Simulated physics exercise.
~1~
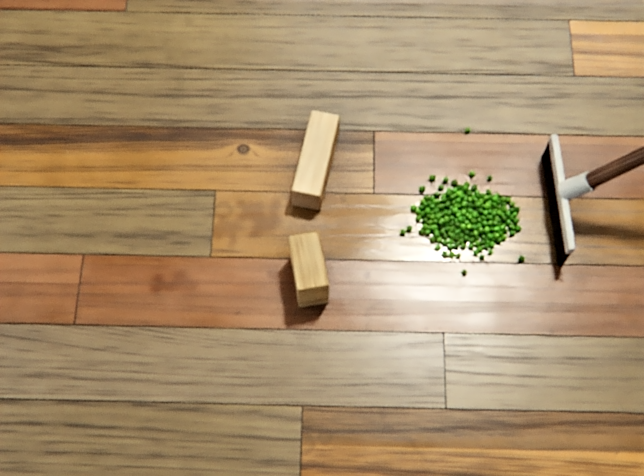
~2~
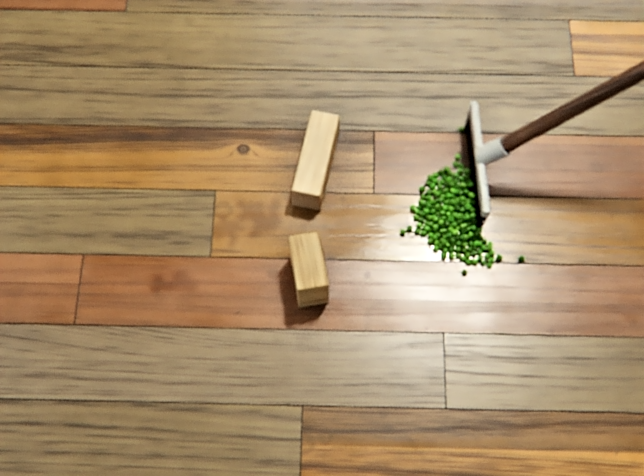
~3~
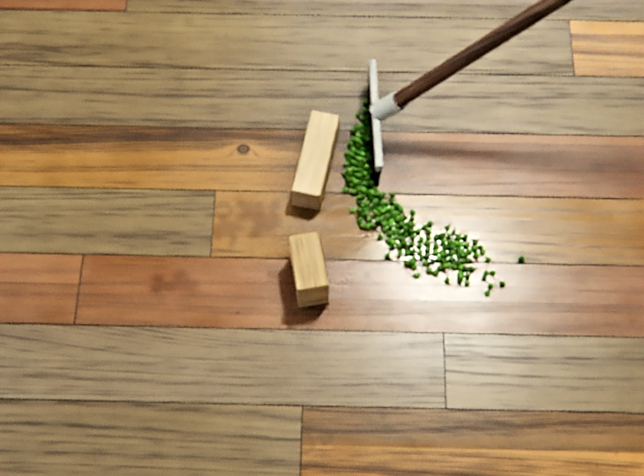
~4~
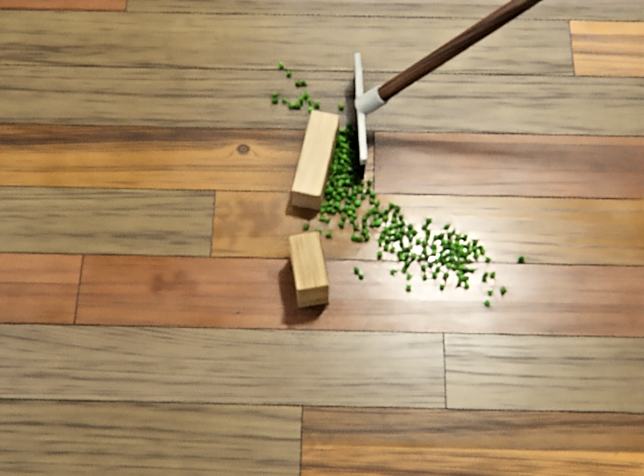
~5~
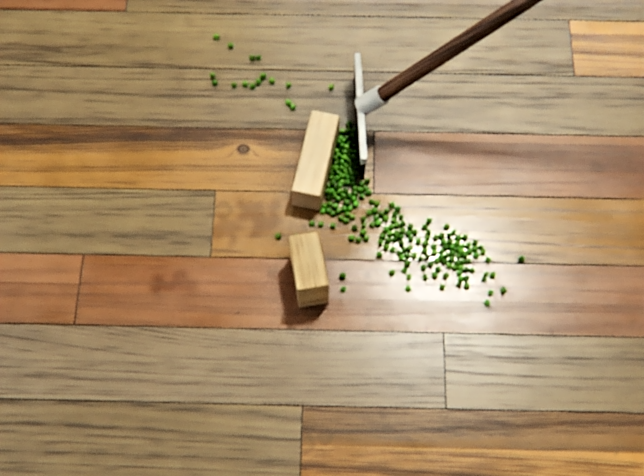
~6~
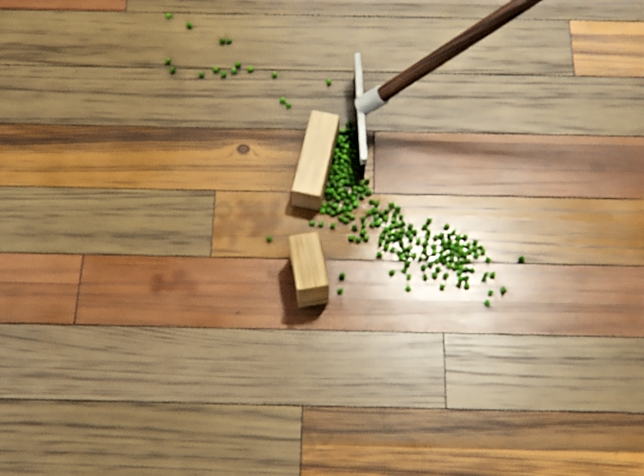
A squeegee with a pale blade and a dark brown handle stands at the right of a floor of brown, grey and reddish wood planks, seen from above. To its left lies a heap of small green peas, and beyond that two light wooden blocks sit with a gap between them. The blade sweeps left and toward the far side, pushing through the heap and dragging peas to the far block. It stops beside that block, and a few peas scatter past its far end. Most peas rest before the blocks, trailing back to the right.
